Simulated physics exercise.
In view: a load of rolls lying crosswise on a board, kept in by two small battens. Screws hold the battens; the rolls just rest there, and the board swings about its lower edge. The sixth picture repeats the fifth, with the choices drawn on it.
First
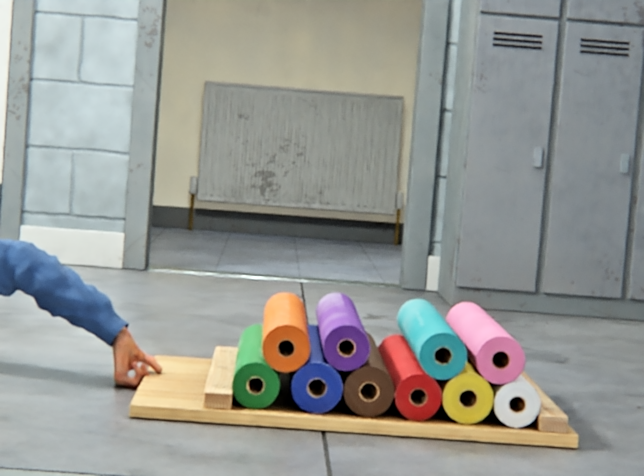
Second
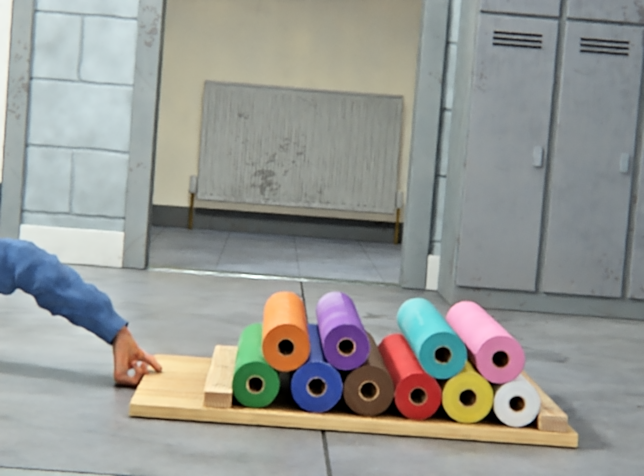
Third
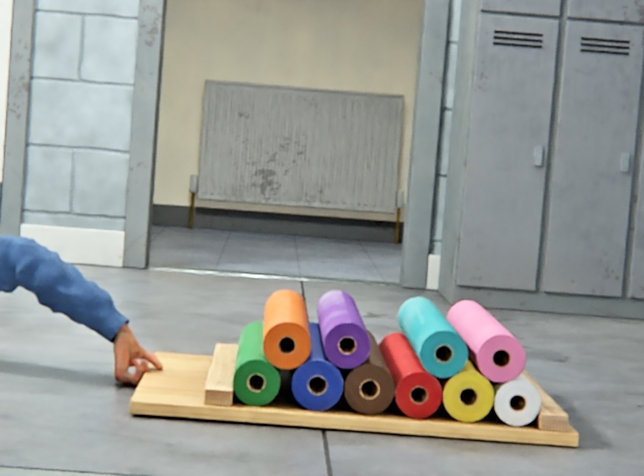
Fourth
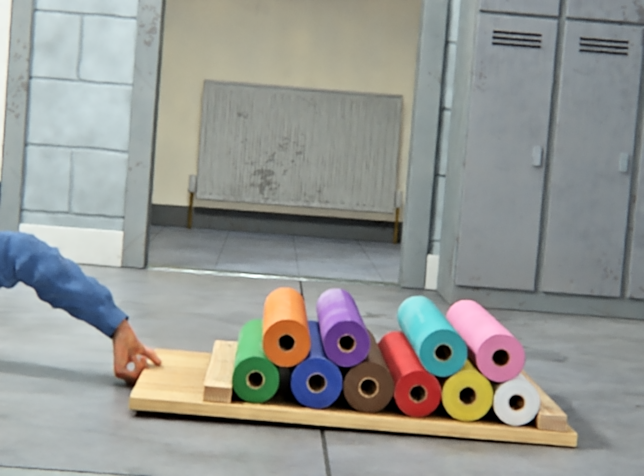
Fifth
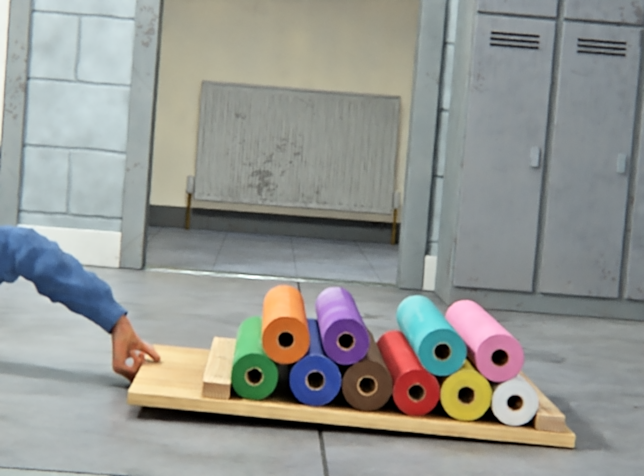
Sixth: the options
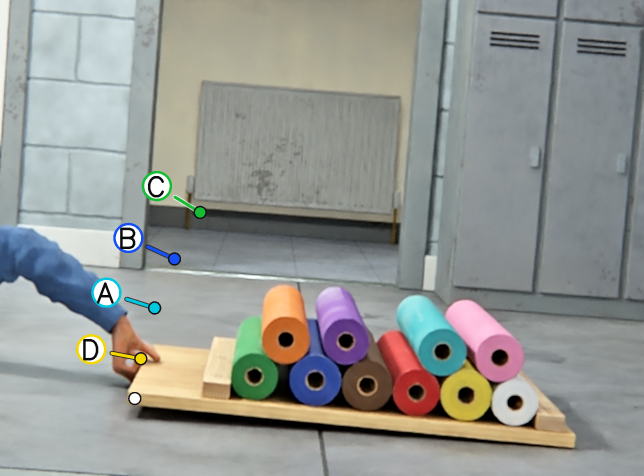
In this clip, a hand in a blue sleeve grips the left end of a wooden board holding stacked colourful rolls between two small battens, then raises that end very slightly while the rolls keep their arrangement.
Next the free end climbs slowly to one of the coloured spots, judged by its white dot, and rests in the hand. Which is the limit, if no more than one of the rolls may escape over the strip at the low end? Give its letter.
Raise it to C.
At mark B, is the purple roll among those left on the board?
Yes.
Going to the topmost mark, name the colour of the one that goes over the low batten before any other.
First is the pink one.
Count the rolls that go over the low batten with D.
It comes to none.
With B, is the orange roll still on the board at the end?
Yes, with B.
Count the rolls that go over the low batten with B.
With B, none.
On the marked copy, A at (155, 308); B at (174, 259); C at (200, 212); D at (141, 359); the white dot at (135, 398).
Taking C. A third of the way, board at 16°.
Two thirds of the way, board at 27°.
When it is over, board at 27°, one over the low batten (pink).
As for the rest, A none over the low batten; B none over the low batten; D none over the low batten.
